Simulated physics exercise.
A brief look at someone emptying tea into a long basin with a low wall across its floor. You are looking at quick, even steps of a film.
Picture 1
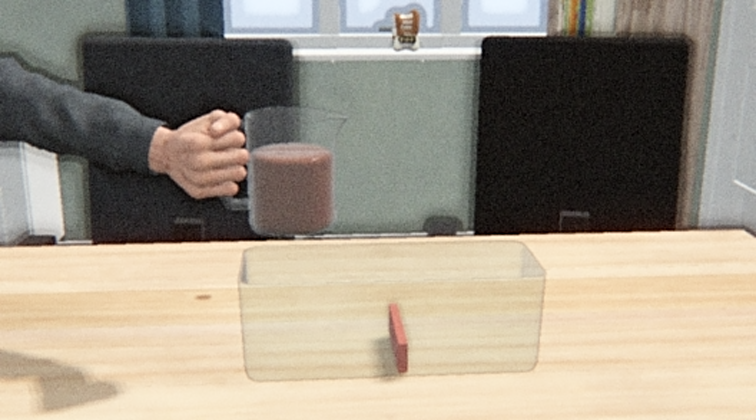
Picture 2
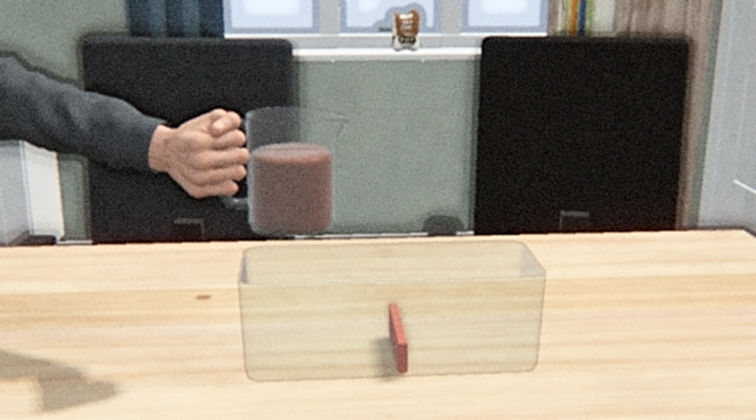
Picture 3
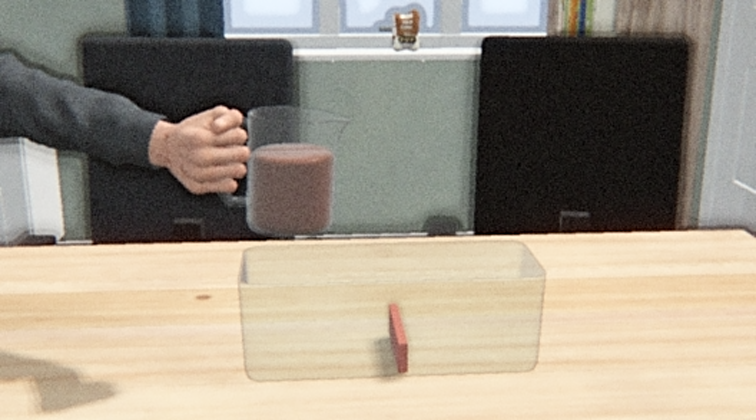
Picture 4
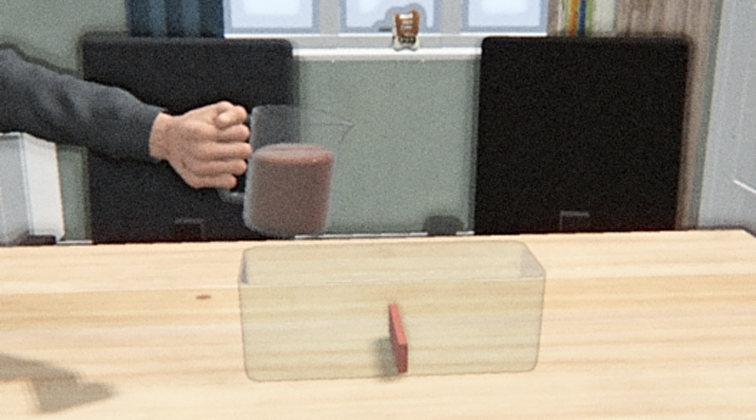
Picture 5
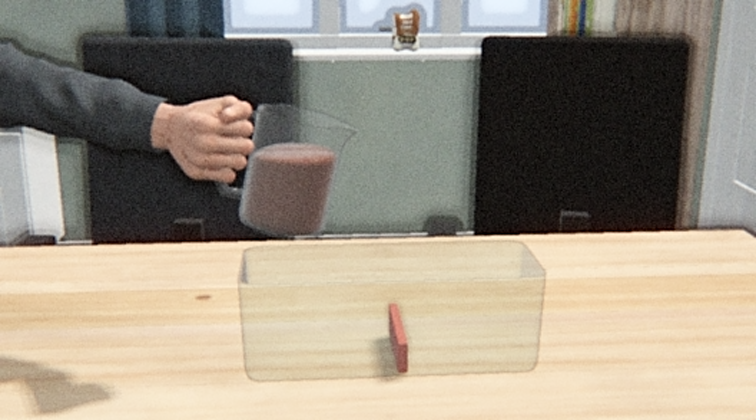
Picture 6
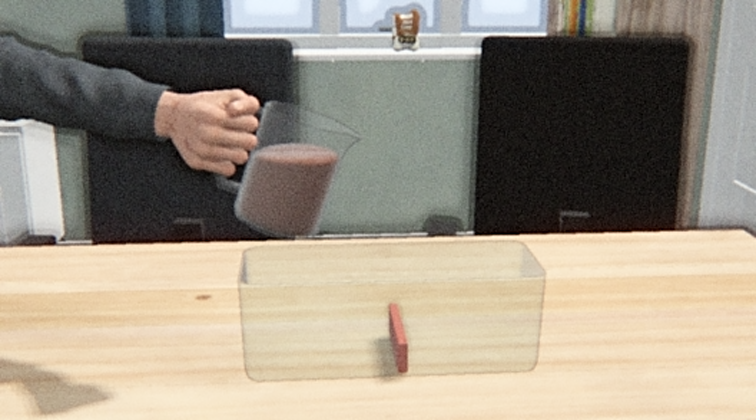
A hand slowly tilts a clear jug of tea rightward above a long, clear basin.
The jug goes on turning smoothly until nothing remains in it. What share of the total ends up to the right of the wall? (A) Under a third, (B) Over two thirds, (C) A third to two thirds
B, over two thirds.
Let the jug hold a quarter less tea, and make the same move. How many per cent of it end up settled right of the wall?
It would be somewhere near 80 %.
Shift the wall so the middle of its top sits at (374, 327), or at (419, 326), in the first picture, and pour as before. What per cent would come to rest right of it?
First try: Roughly 90 per cent; second try: 35 per cent.
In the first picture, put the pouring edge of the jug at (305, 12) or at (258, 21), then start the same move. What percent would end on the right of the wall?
First try 60 %, second try 10 %.
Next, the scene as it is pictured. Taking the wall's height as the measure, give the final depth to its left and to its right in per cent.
10 left, 70 right, give or take.
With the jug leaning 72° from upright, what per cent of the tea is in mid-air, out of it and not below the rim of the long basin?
Roughly 10 percent.
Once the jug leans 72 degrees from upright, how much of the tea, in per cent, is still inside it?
90 %.
A moment on, the jug is tipped part way and 91 per cent is still to pour, 0 is left of the wall and 0 right of it.
Next, the jug is tipped on its side and 47 per cent is still to pour, 3 is left of the wall and 32 right of it.
Then the jug is tipped on its side and 16 per cent is still to pour, 5 is left of the wall and 73 right of it.
Later the jug is tipped on its side and 5 per cent is still to pour, 9 is left of the wall and 84 right of it.
In the end 16 per cent lies left of the wall, 83 right of it and 0 outside.
